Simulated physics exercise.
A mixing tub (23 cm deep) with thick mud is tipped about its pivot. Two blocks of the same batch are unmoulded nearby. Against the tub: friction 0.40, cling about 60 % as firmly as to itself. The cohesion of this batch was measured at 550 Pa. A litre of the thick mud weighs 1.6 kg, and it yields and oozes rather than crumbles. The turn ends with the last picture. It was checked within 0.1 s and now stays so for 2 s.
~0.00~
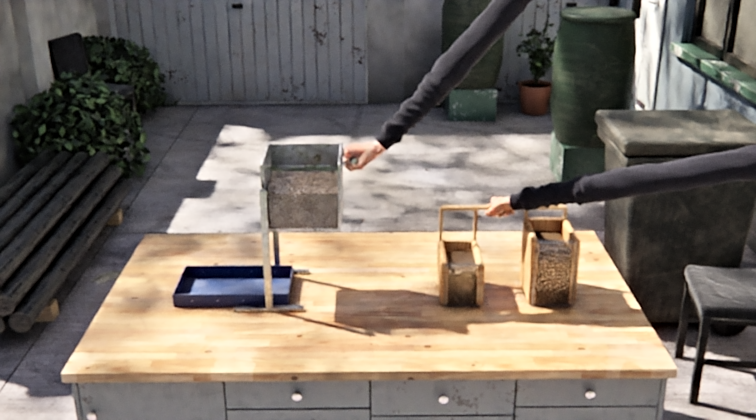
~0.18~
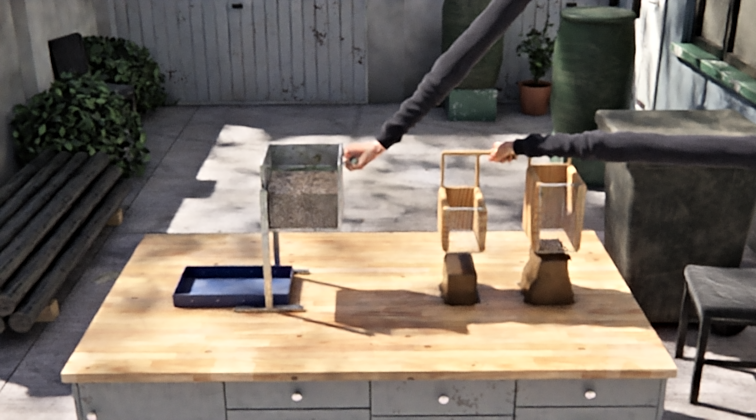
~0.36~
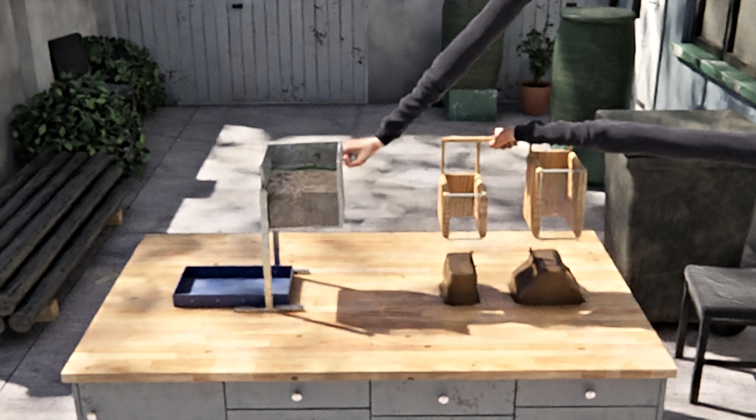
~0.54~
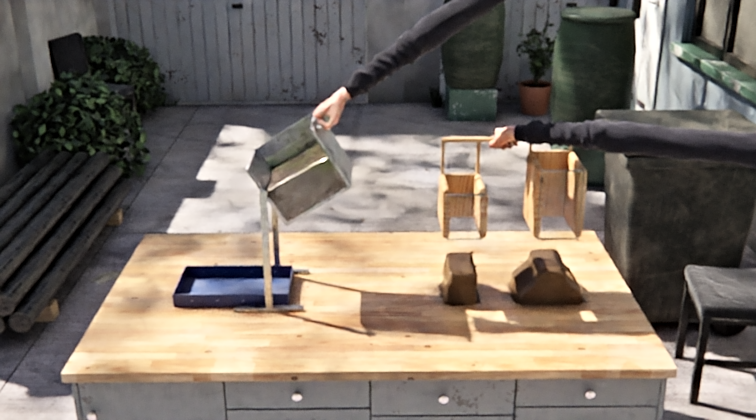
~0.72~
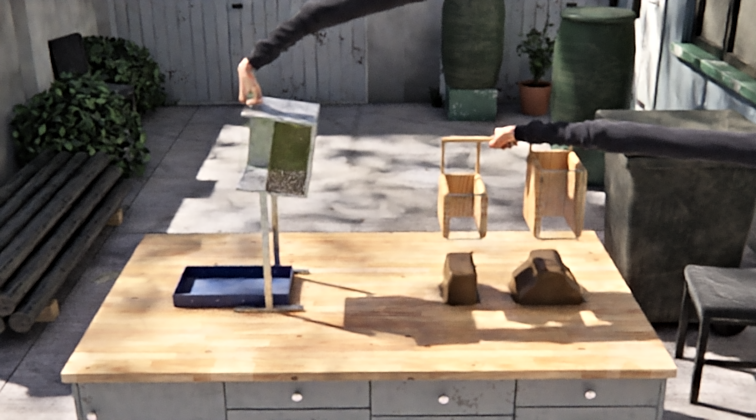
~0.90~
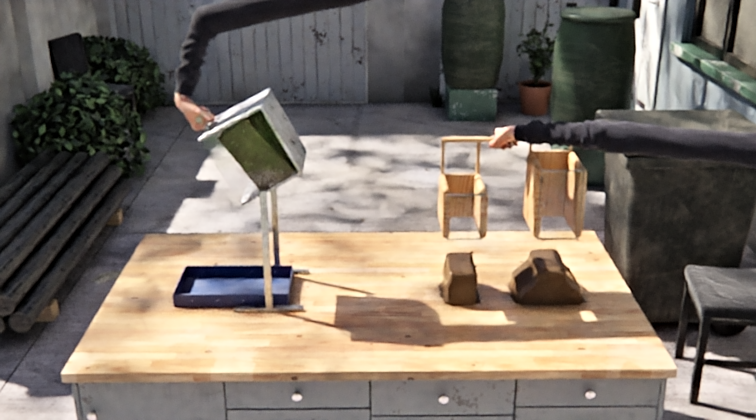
The clip opens on two wooden moulds and a metal tub above a blue tray on a wooden table. One hand lifts the moulds, baring two dark mud blocks, and the right block slumps lower and wider while the left keeps its height. Another hand then swings the tub over leftward.
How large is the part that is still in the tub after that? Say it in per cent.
It comes to some 0 %.
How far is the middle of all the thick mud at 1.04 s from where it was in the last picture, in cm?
About 14 cm.
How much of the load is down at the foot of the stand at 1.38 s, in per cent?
Some 100 per cent.
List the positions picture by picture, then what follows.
The first frame shows handle-side rim at (338, 166), tilt 0 degrees; crest of the thick mud at (297, 193); block heights 13 cm, 21 cm (left to right).
The second frame shows handle-side rim at (338, 166), tilt 0 degrees; crest of the thick mud at (297, 193); block heights 13 cm, 18 cm (left to right).
The third frame shows handle-side rim at (336, 163), tilt 2 degrees; crest of the thick mud at (334, 191); block heights 13 cm, 14 cm (left to right).
The fourth frame shows handle-side rim at (310, 131), tilt 32 degrees; crest of the thick mud at (325, 158); block heights 13 cm, 14 cm (left to right).
The fifth frame shows handle-side rim at (243, 117), tilt 82 degrees; crest of the thick mud at (278, 123); block heights 13 cm, 14 cm (left to right).
The sixth frame shows handle-side rim at (201, 141), tilt 118 degrees; crest of the thick mud at (245, 119); block heights 13 cm, 14 cm (left to right).
After 1.04 s, the tub is at 118 degrees and holds 49 %.
After 1.21 s, the tub is at 118 degrees and holds 0 %.
After 1.38 s, the tub is at 118 degrees and holds 0 %.
After 1.55 s, the tub is at 118 degrees and holds 0 %.
After 2.90 s, the tub is at 118 degrees and holds 0 %.
